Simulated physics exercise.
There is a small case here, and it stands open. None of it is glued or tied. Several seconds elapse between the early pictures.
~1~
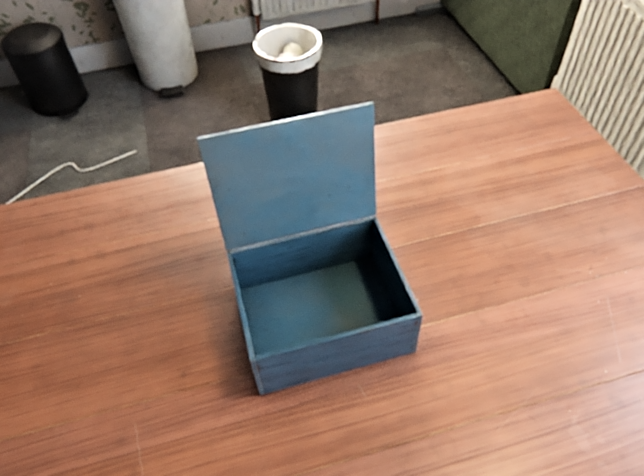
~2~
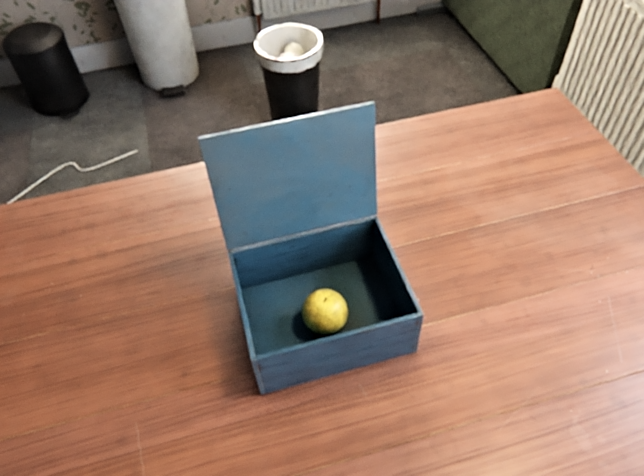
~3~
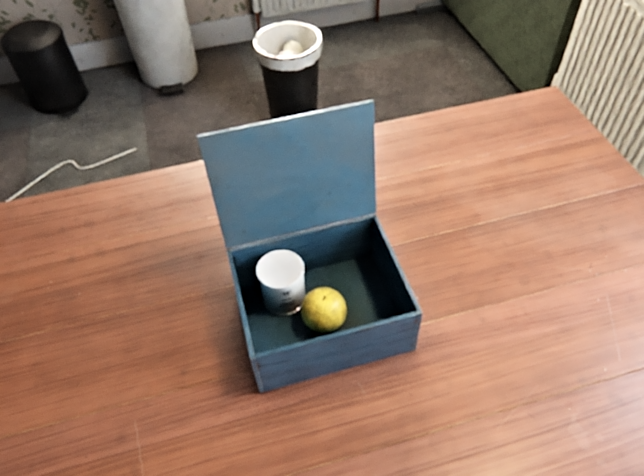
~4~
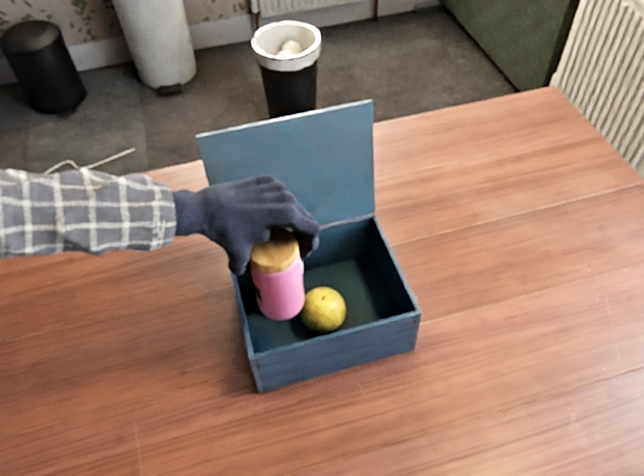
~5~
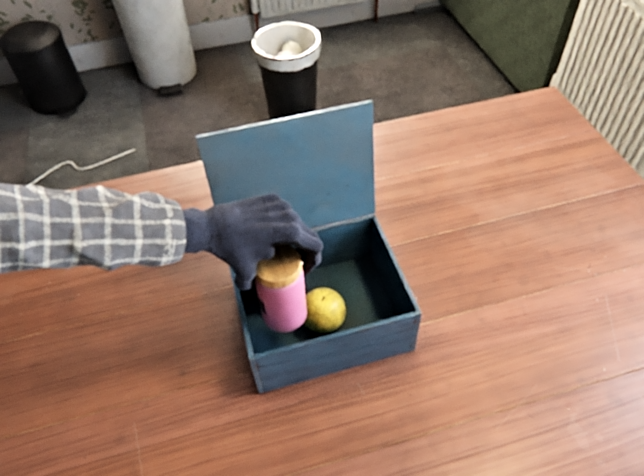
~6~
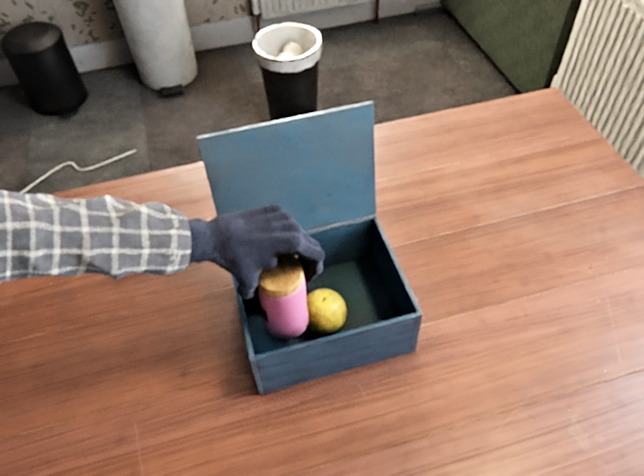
A yellow fruit, then a white container, appears inside an open blue box on a wooden table; a dark-gloved hand from the left then lowers a pink jar into the box beside the fruit, still holding it.
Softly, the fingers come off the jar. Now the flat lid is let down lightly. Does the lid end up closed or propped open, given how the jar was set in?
The lid ends up propped open.
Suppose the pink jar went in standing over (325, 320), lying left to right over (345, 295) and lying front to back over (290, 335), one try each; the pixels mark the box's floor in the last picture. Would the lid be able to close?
Closed, Closed, Open.
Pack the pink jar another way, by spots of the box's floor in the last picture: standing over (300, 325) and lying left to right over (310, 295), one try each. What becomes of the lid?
With the first packing the lid lowers fully; with the second it is left gaping.
Then, 0.40 s after the last picture, pink jar tipped 7° from how it was near (285, 326).
Then, 1.20 s after the last picture, lid starting down; pink jar tipped 4° from how it was near (282, 327); yellow apple rolled a little.
Then, 1.60 s after the last picture, lid 60° above the rim; pink jar slid about its own width near (279, 330); yellow apple rolled a little.
Then, 1.80 s after the last picture, lid 32° above the rim; pink jar slid about its own width near (280, 329); yellow apple rolled a little.
At rest, lid 13° above the rim; moved from the start, pink jar; the other 2 in place. Seen from the same camera at the end, pink jar near (280, 329).
